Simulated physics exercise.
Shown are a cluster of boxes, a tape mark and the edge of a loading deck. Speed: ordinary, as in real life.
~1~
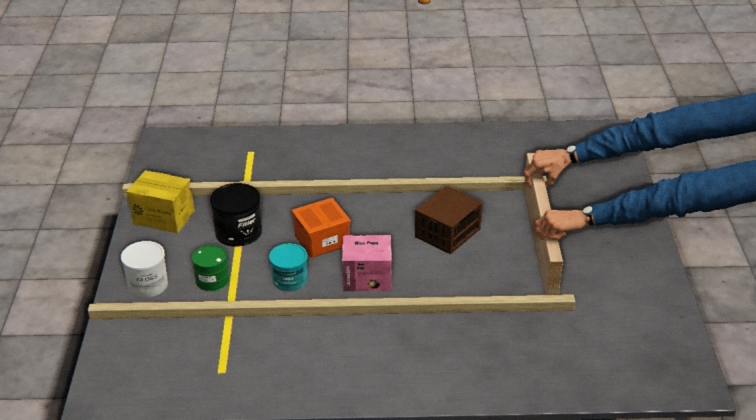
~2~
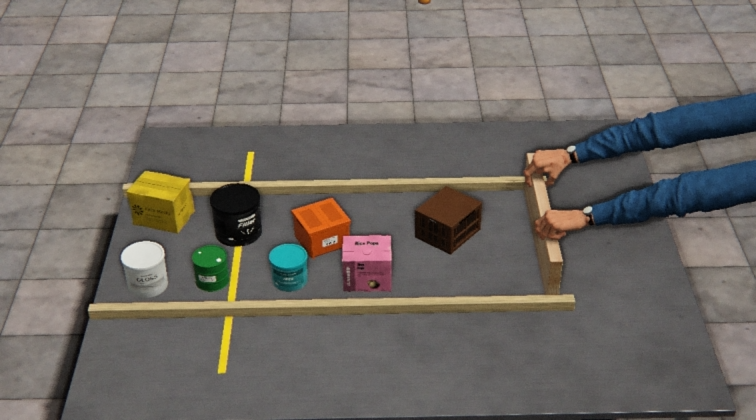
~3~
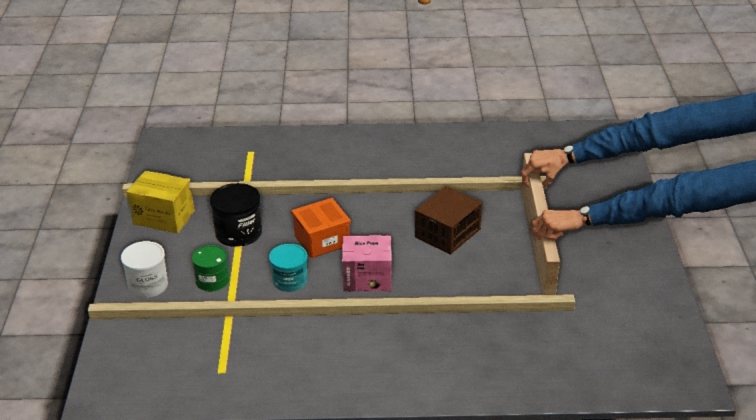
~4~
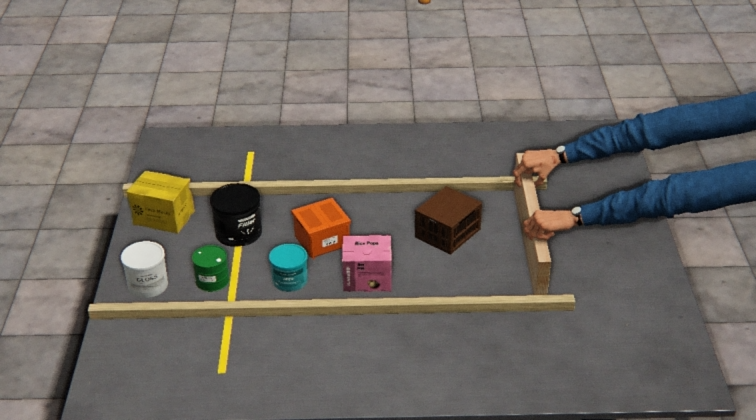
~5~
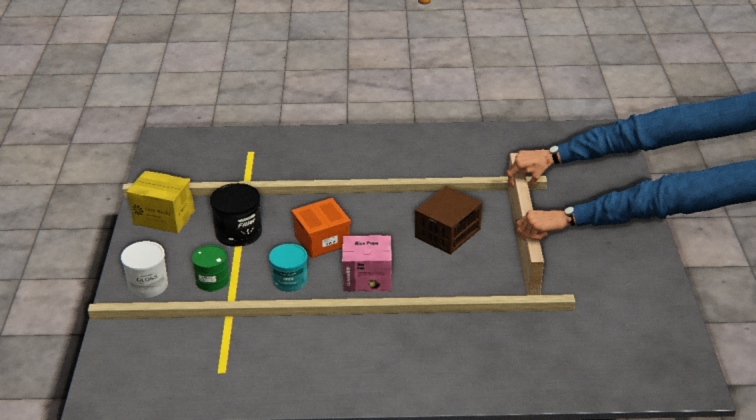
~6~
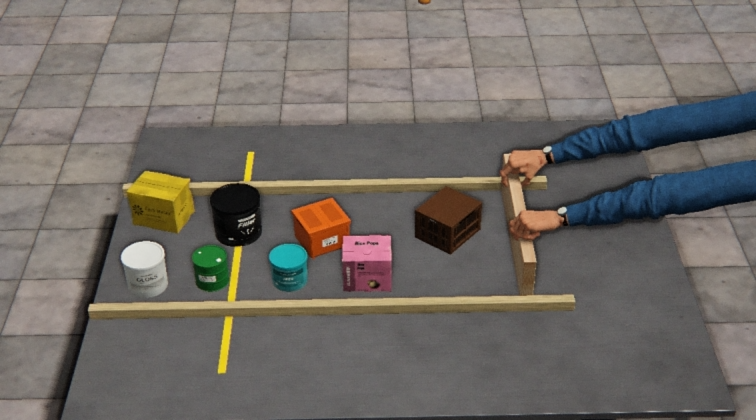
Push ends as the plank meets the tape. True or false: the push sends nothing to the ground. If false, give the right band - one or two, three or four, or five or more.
False, one or two.
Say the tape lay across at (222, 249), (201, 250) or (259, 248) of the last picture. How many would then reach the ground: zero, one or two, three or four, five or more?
Going through the places as listed, I'd say either one or two, then 3 or 4, then no fall at all.
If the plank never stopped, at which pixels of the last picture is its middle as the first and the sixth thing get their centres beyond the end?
The middle is at about (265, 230), later at about (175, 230).
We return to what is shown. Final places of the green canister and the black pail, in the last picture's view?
First object about (137, 252); second object about (125, 218).
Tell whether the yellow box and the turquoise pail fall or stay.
I'd say the yellow box ends up down, while the turquoise pail stays where it is.
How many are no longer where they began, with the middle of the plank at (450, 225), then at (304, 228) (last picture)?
It comes to 1 for the first spot, 7 for the other.
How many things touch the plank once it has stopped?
Counting them up gives 2.
Soon after, none off yet; white pail at rest near (145, 270); yellow box at rest near (161, 202); green canister at rest near (211, 268).
In the end, the number that fall off is one or two; gone, yellow box.
